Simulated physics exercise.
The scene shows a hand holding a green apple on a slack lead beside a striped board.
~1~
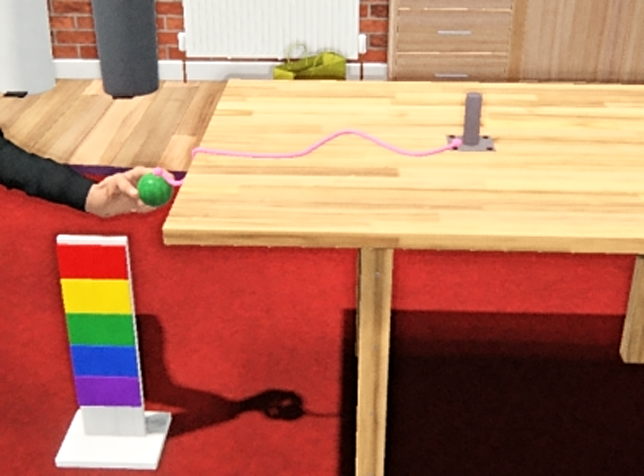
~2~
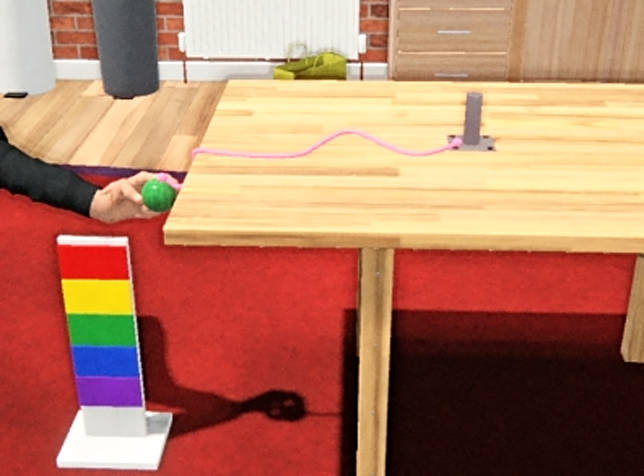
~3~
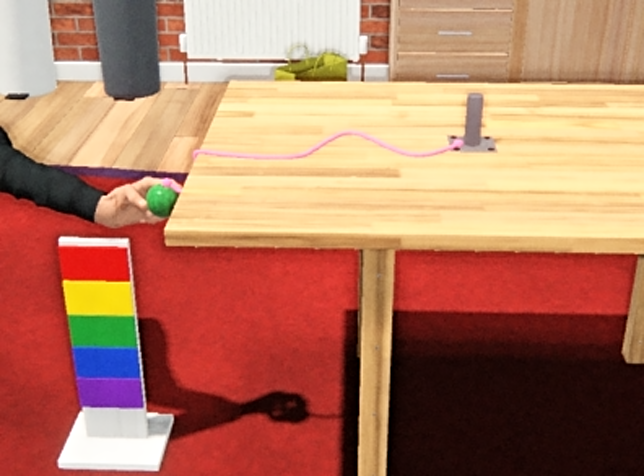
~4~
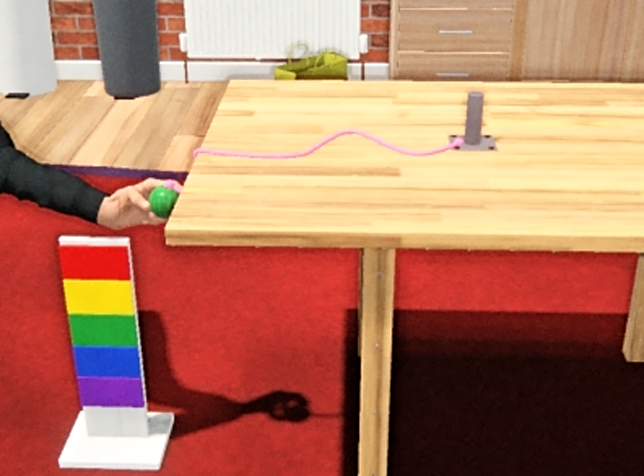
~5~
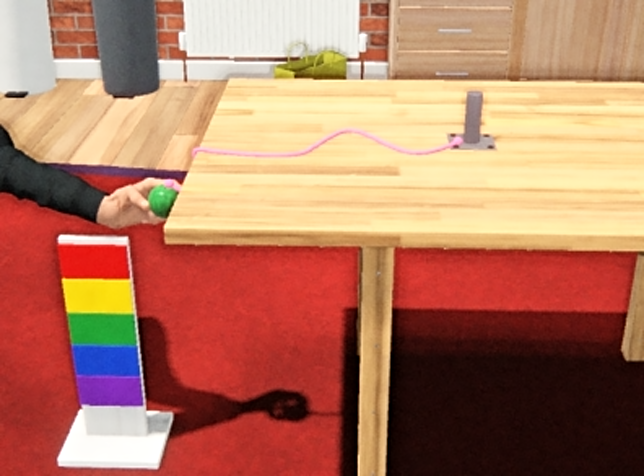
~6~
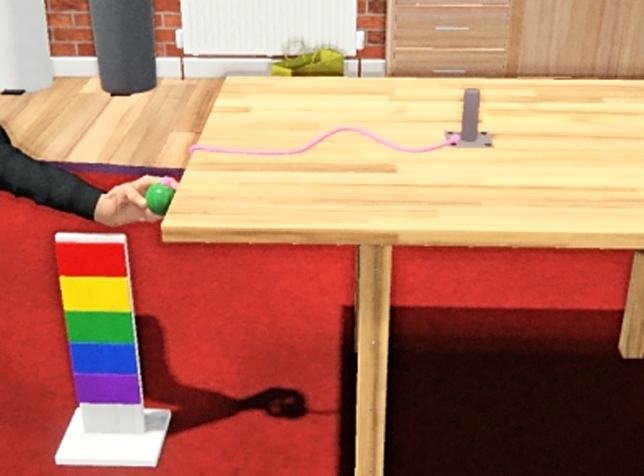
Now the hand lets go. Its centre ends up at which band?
At the yellow one.
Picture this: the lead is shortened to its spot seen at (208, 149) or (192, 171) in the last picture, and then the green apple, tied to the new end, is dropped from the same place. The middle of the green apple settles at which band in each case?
Per try - 1: Above them all; 2: Red.
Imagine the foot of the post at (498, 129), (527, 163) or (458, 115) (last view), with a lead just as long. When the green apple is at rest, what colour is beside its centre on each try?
In turn, red, then red, then yellow.
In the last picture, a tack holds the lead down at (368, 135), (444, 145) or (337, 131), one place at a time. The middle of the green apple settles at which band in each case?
Results, in sequence: Red / yellow / red.
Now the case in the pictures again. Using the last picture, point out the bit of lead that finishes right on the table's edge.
(272, 153).
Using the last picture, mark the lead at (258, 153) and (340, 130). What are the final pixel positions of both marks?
The first moves to (198, 159), the second to (298, 140).
Soon after, apple near (176, 295); level with yellow.
After that, apple near (233, 288); level with yellow.
And then, apple near (198, 294); level with yellow.
In the end, apple near (203, 293); level with yellow. At yellow.
